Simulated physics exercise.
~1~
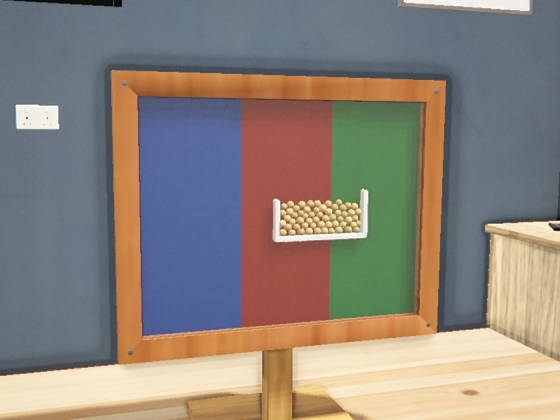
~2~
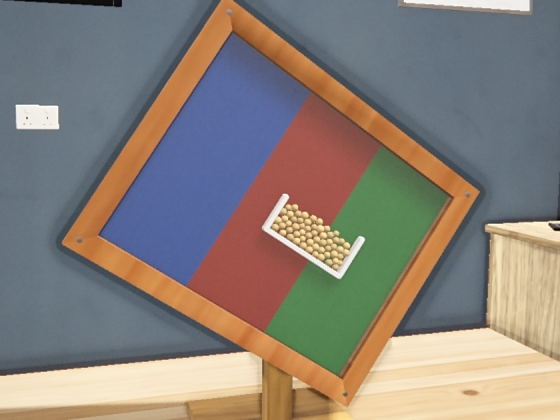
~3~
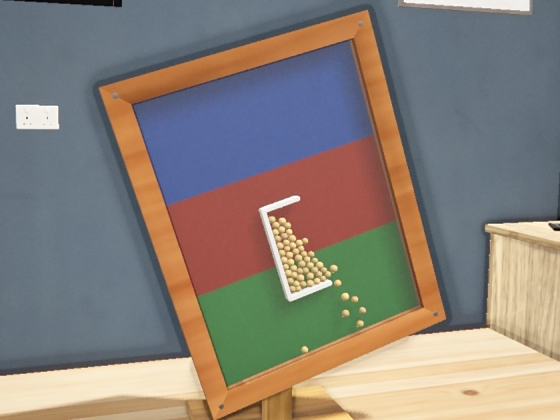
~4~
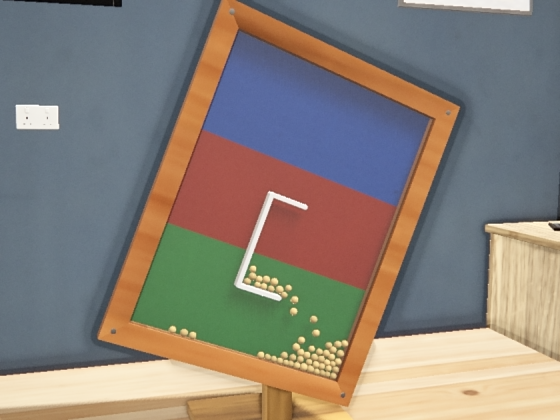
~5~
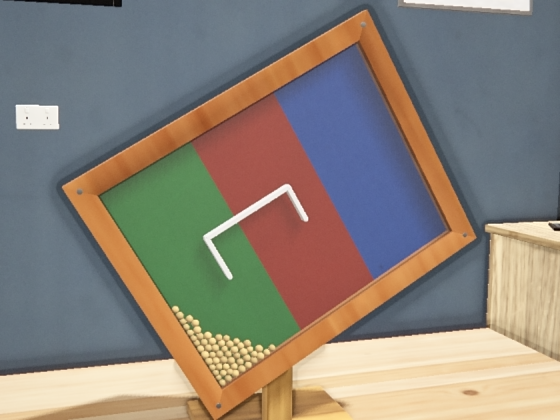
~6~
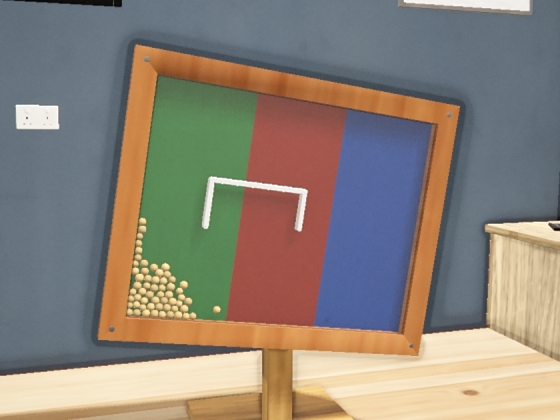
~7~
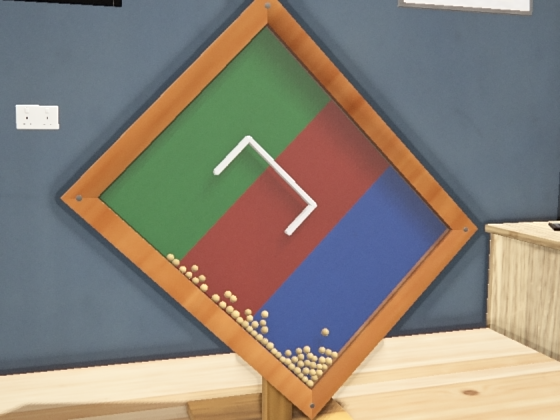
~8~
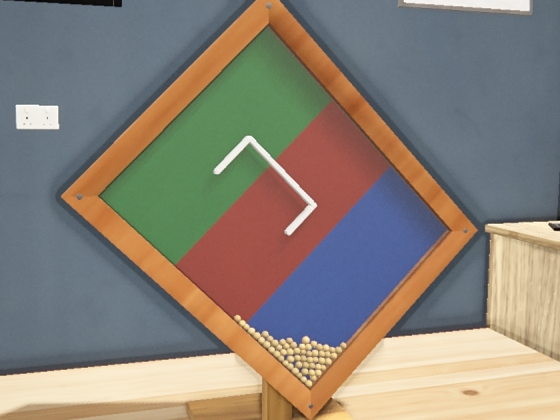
Small pale beads sat in a white tray inside a wooden-framed board striped blue, red and green, then spilled into the green corner as it turned clockwise; further turning sent them sliding past red, and they settled mostly in the blue bottom corner.
